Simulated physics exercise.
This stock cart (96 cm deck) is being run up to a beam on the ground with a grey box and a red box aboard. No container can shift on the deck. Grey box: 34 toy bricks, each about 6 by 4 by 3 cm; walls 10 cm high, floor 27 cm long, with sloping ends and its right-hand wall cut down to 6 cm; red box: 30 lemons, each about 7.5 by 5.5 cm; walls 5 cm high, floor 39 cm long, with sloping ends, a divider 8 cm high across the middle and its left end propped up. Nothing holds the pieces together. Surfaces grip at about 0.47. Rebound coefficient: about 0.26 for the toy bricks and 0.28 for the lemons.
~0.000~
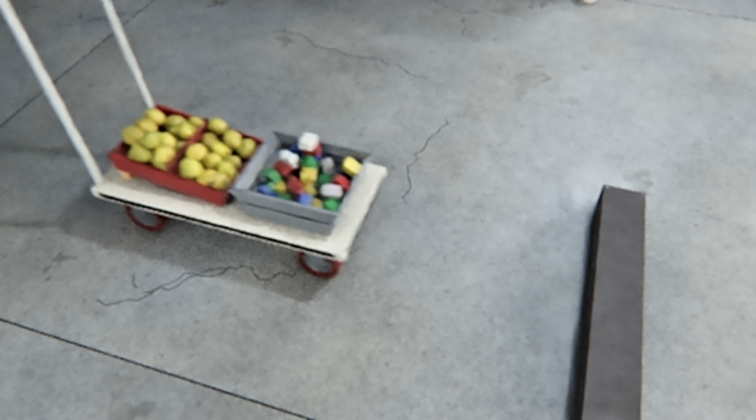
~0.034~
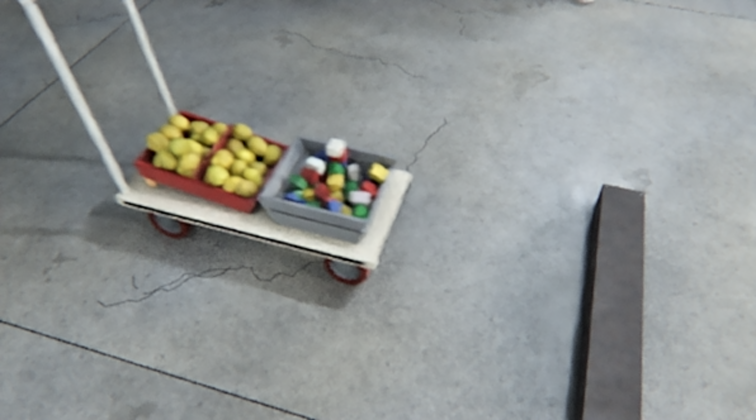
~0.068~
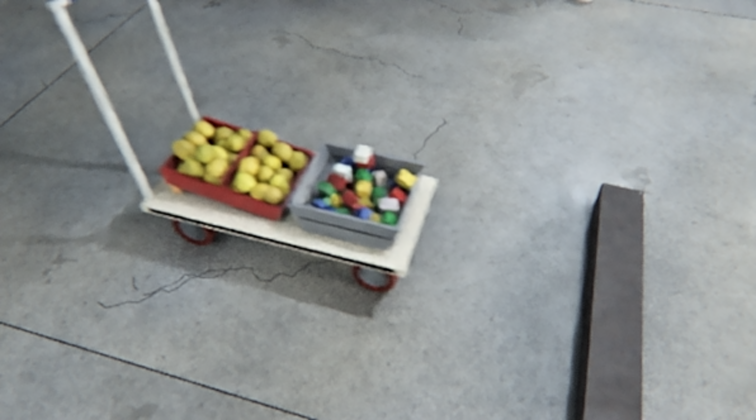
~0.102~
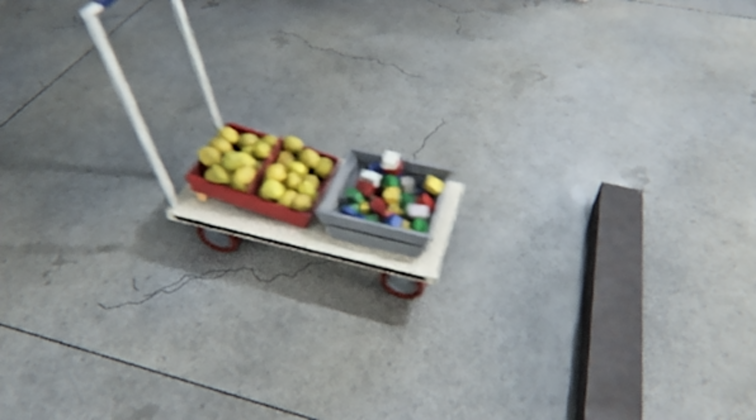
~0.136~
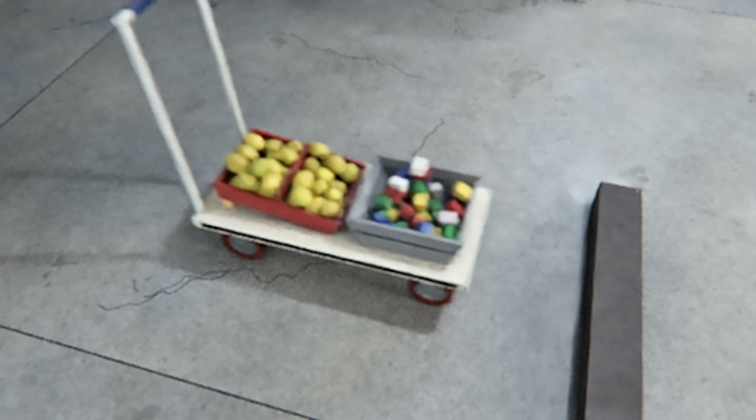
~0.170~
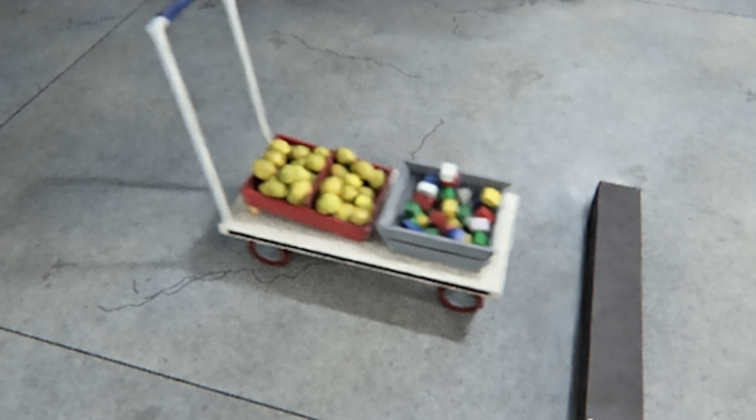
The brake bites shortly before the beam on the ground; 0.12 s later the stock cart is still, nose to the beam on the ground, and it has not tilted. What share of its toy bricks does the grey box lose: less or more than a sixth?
Out of the grey box go over a sixth of the toy bricks.
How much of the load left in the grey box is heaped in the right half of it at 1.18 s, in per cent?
Some 80 per cent.
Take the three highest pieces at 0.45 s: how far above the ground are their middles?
About 42 cm.
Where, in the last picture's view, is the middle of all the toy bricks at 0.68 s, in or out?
Near (574, 242).
After 0.23 s, the brake bites.
After 0.33 s, grey box 34 in, 0 out and red box 30 in, 0 out.
After 0.45 s, grey box 29 in, 5 out and red box 28 in, 2 out.
After 0.68 s, grey box 25 in, 9 out and red box 23 in, 7 out.
Final count (at 1.18 s), grey box 25 in, 9 out and red box 23 in, 7 out. Asked share, 9 of 34, 26 per cent.
